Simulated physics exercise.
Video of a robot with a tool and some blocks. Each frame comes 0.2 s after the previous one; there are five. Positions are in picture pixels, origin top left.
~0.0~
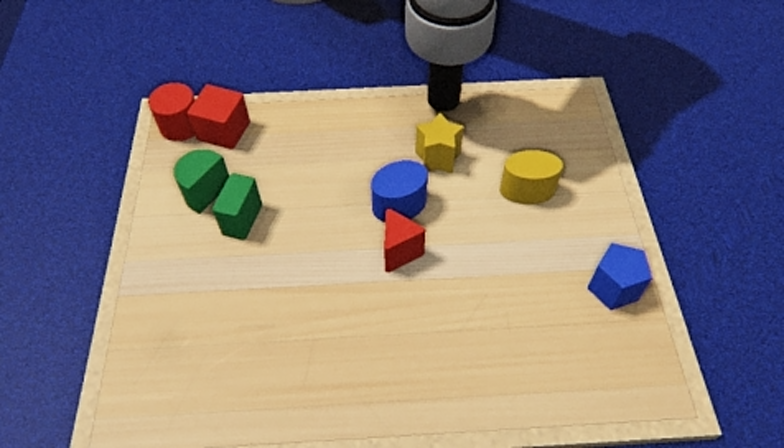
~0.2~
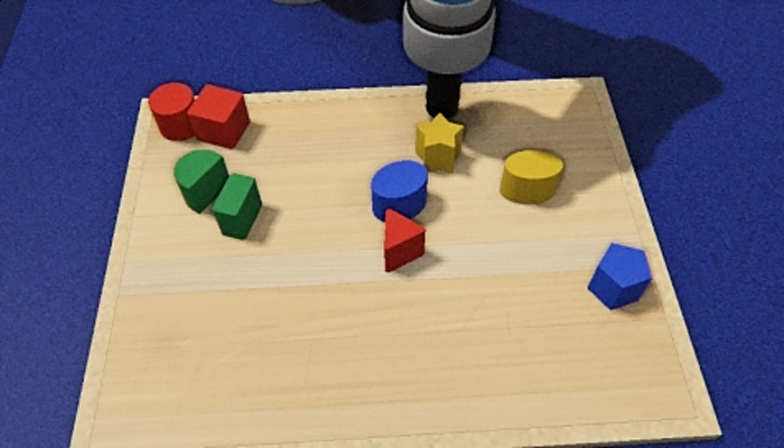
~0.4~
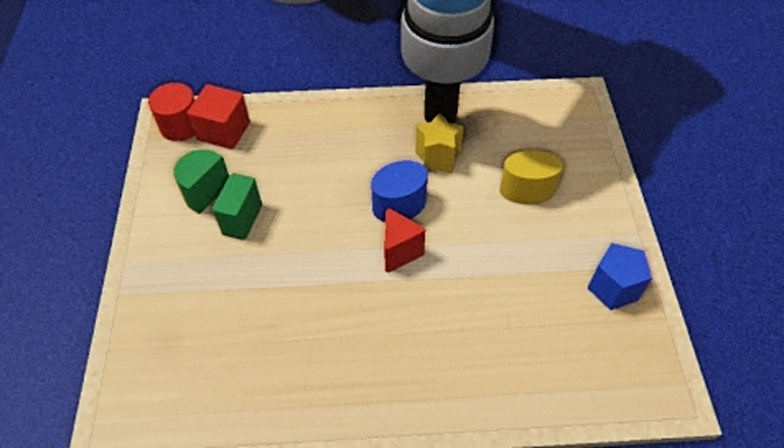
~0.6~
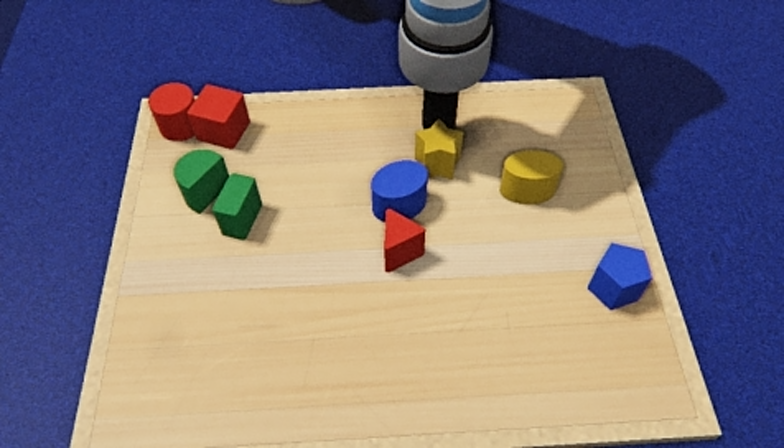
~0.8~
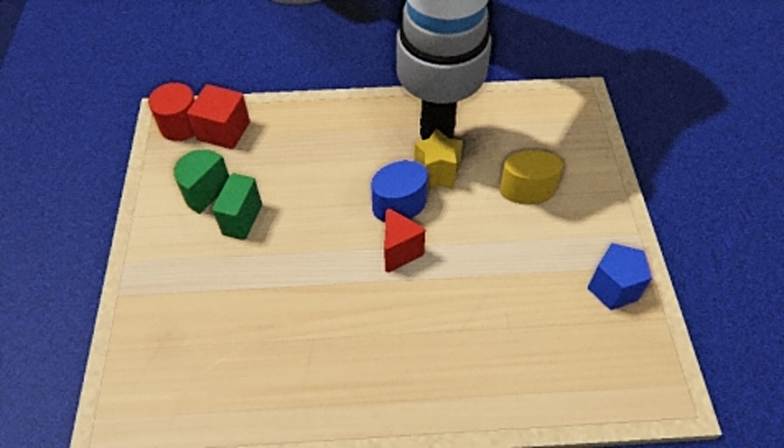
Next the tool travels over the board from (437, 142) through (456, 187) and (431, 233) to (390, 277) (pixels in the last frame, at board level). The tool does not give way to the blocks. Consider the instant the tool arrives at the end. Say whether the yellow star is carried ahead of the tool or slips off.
My answer is that the yellow star is still ahead.
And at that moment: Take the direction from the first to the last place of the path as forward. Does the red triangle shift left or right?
Facing the way the path runs, start to end, you'll find the red triangle has shifted right.
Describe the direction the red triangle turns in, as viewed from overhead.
Looking from above, the answer is clockwise.
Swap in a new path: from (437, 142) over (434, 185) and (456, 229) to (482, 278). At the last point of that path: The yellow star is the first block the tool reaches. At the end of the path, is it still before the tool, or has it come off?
The yellow star won't leave the front of the tool.
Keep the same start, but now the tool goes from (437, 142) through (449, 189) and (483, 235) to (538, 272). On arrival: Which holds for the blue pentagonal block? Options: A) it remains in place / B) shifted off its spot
Choice A: It remains in place.
The first path, step by step. One third of the way, tool (457, 180); blue elliptical block (399, 181); yellow star (443, 191), turned 45° clockwise.
Two thirds of the way, tool (431, 227); blue elliptical block (399, 181); red triangle (379, 249), turned 30° clockwise; yellow star (415, 236), turned 70° clockwise.
At the end, tool (390, 271); blue elliptical block (399, 181); red triangle (332, 298), turned 30° clockwise; yellow star (370, 284), turned 65° clockwise; yellow elliptical block unmoved.
